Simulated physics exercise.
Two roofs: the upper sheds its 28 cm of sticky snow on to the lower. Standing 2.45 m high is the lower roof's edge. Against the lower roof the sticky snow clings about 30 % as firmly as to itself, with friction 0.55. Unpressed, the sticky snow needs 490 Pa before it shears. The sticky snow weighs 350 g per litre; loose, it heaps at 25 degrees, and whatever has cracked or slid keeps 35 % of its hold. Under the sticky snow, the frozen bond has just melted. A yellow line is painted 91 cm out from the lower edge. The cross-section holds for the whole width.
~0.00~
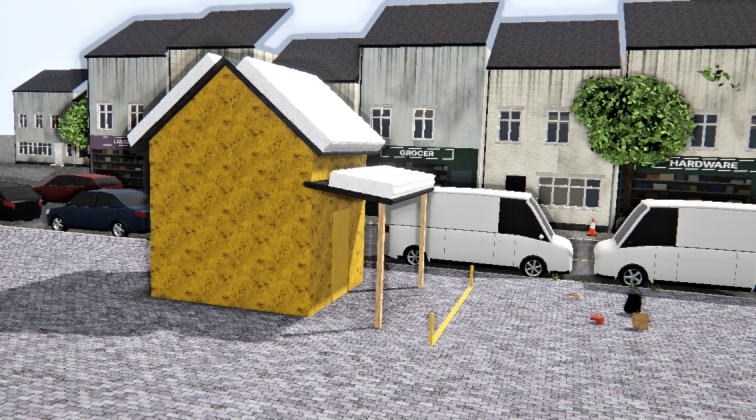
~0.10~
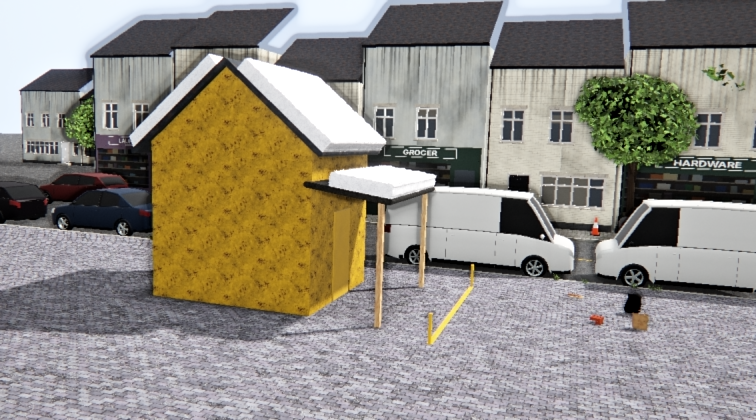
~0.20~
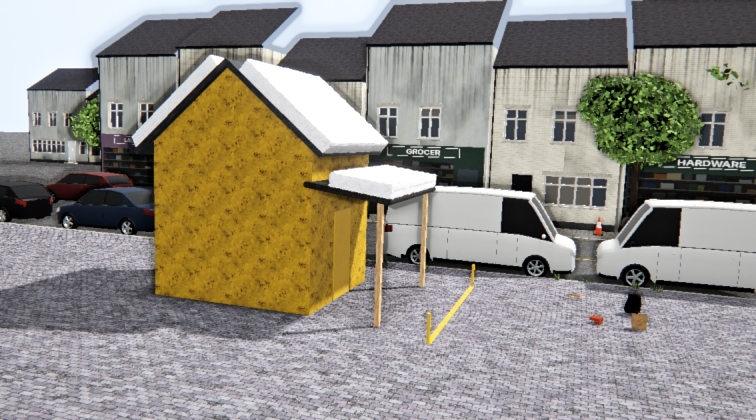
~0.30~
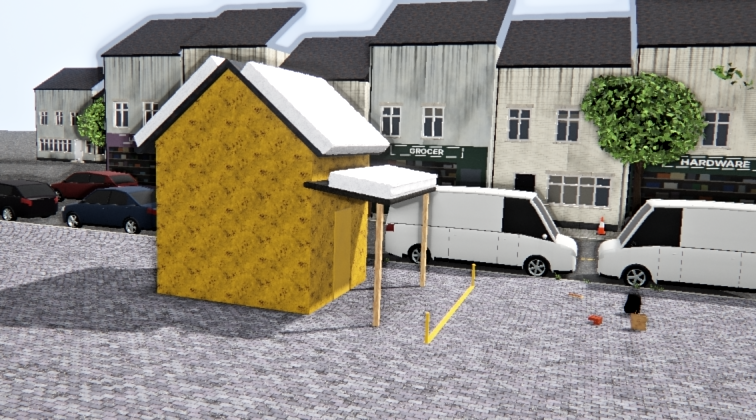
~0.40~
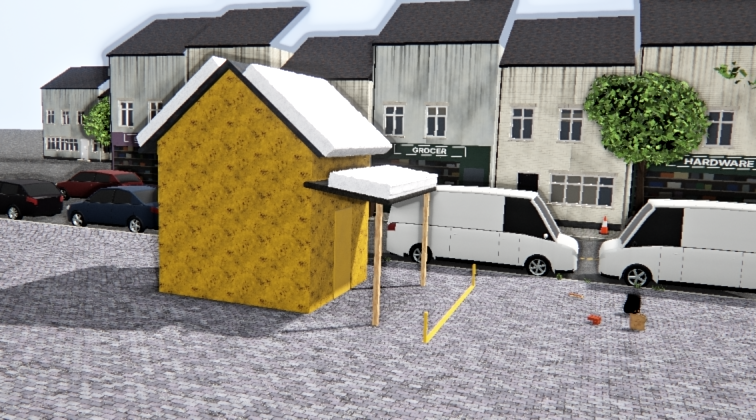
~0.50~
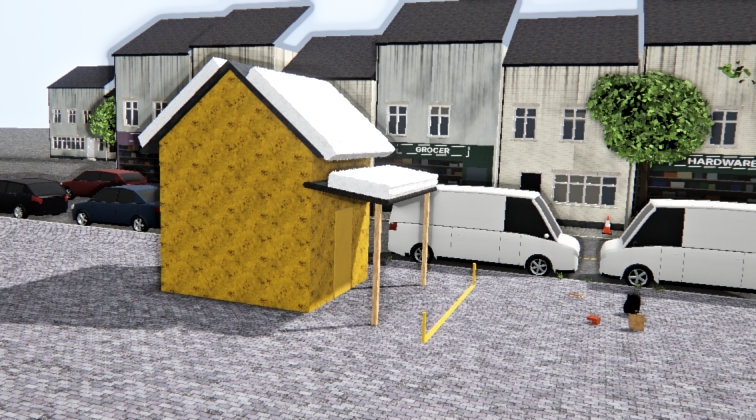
In the video, a small yellow building with white-covered upper and lower roofs stands on paving before parked vans and shops, as the thick white layer on the upper roof slides slightly down its slope toward the lower roof.
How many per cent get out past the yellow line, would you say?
I would say 1 percent.
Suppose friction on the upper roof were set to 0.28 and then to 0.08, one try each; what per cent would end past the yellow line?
I'd say 20 %, followed by 35 %.
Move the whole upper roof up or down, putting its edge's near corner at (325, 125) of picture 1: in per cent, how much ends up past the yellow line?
25 per cent or so.
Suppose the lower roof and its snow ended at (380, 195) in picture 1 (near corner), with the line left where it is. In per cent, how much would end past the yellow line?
That would come to roughly 7 %.
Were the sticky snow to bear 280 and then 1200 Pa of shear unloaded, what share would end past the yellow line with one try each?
Respectively, close to 12 % and close to 0 %.
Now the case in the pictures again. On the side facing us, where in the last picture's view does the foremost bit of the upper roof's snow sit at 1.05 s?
Around (349, 168).
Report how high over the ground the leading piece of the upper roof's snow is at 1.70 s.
Close to 2.8 metres, I reckon.
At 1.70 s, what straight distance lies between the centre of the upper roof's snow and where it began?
It has shifted some 1.6 m.
After 1.05 s, none is below the lower edge and 0 % is past the line.
After 1.70 s, none is below the lower edge and 0 % is past the line.
After 2.35 s, none is below the lower edge and 0 % is past the line.
After 3.00 s, 11 % is below the lower edge and 0 % is past the line.
After 3.80 s, 11 % is below the lower edge and 1 % is past the line.
